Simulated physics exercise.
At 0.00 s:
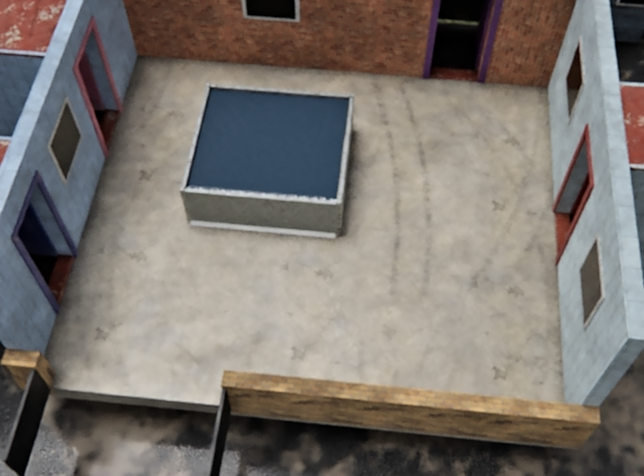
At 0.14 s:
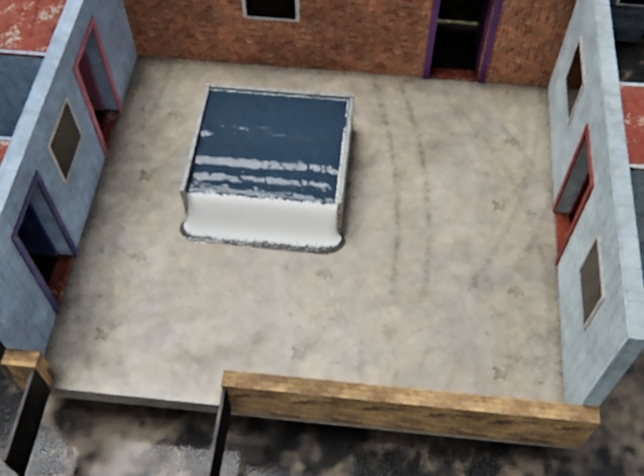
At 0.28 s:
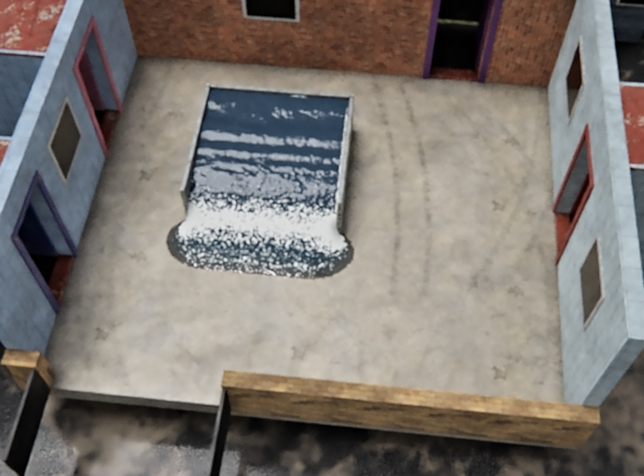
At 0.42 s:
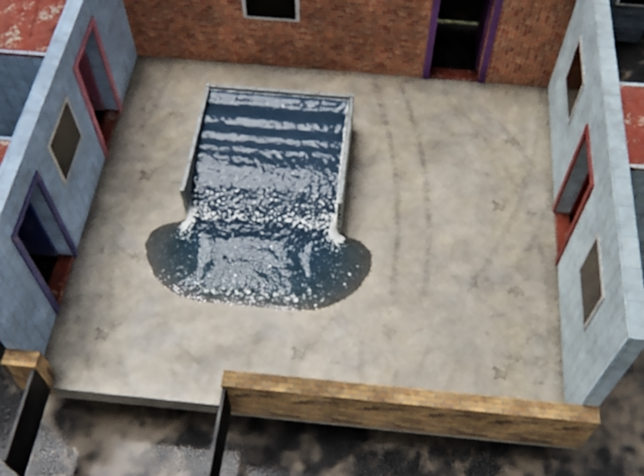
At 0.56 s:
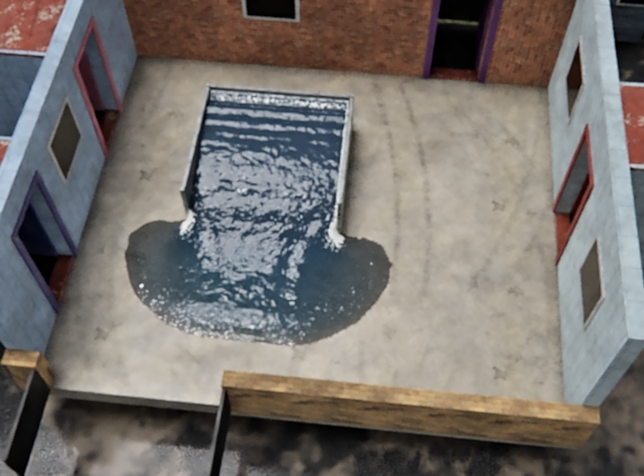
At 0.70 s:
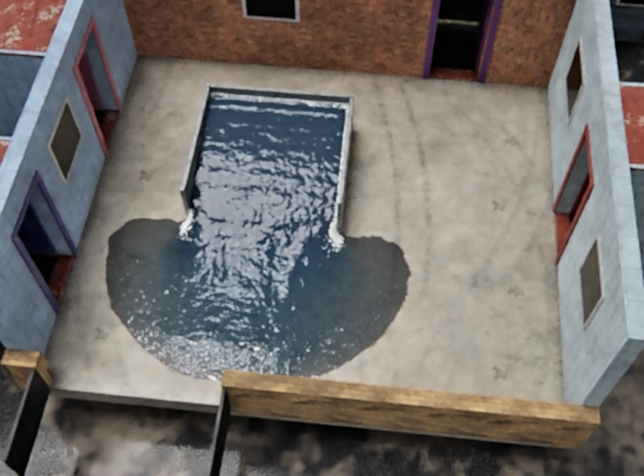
Water bursts from the front of a raised tank and spreads across the courtyard floor.
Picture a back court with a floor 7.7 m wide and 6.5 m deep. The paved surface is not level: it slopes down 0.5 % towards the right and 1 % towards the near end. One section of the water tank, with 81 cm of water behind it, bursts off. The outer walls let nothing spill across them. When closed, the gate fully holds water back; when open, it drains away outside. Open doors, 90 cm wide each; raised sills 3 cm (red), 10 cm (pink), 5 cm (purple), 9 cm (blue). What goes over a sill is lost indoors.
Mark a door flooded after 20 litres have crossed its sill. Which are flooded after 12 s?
One by one: The red door is going to top the limit; the pink door is going to fall short of the limit; the purple door is going to top the limit; the blue door is going to fall short of the limit.
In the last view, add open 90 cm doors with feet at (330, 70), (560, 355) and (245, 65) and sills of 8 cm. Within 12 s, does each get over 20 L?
Well, the first is on the low side, the second is on the high side, and the third is on the low side.
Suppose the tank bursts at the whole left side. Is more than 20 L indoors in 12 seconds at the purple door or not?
Relative to that limit, purple ends up on the low side.
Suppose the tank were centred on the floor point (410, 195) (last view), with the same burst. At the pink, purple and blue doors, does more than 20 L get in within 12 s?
So the pink door keeps within it, the purple door tops the limit and the blue door tops the limit.
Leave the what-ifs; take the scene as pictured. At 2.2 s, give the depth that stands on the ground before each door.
In cm: Red 0, pink 0, purple 0, blue 5.
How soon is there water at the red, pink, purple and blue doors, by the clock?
Red: 3.2 s; pink: 11.0 s; purple: 5.0 s; blue: 1.1 s.
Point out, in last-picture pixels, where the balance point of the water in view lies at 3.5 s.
Centre: Approx. (322, 298) px.
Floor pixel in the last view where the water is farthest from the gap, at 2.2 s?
About pixel (557, 423).
After 1.4 s water covers 35 % of the floor and is deepest (50 cm) near (247, 380); red door not reached, pink door not reached, purple door not reached, blue door 5 cm at the sill, 0 L in.
After 2.2 s water covers 40 % of the floor and is deepest (44 cm) near (259, 381); red door not reached, pink door not reached, purple door not reached, blue door 5 cm at the sill, 0 L in.
After 3.5 s water covers 45 % of the floor and is deepest (36 cm) near (557, 423); red door 5 cm at the sill, 0 L in, pink door not reached, purple door not reached, blue door 6 cm at the sill, 0 L in.
After 7.0 s water covers 75 % of the floor and is deepest (14 cm) near (557, 423); red door 6 cm at the sill, 30 L in, pink door not reached, purple door 10 cm at the sill, 18 L in, blue door 3 cm at the sill, 0 L in.
After 12.0 s water covers 95 % of the floor and is deepest (8 cm) near (557, 423); red door 4 cm at the sill, 47 L in, pink door 4 cm at the sill, 0 L in, purple door 5 cm at the sill, 41 L in, blue door 1 cm at the sill, 0 L in.
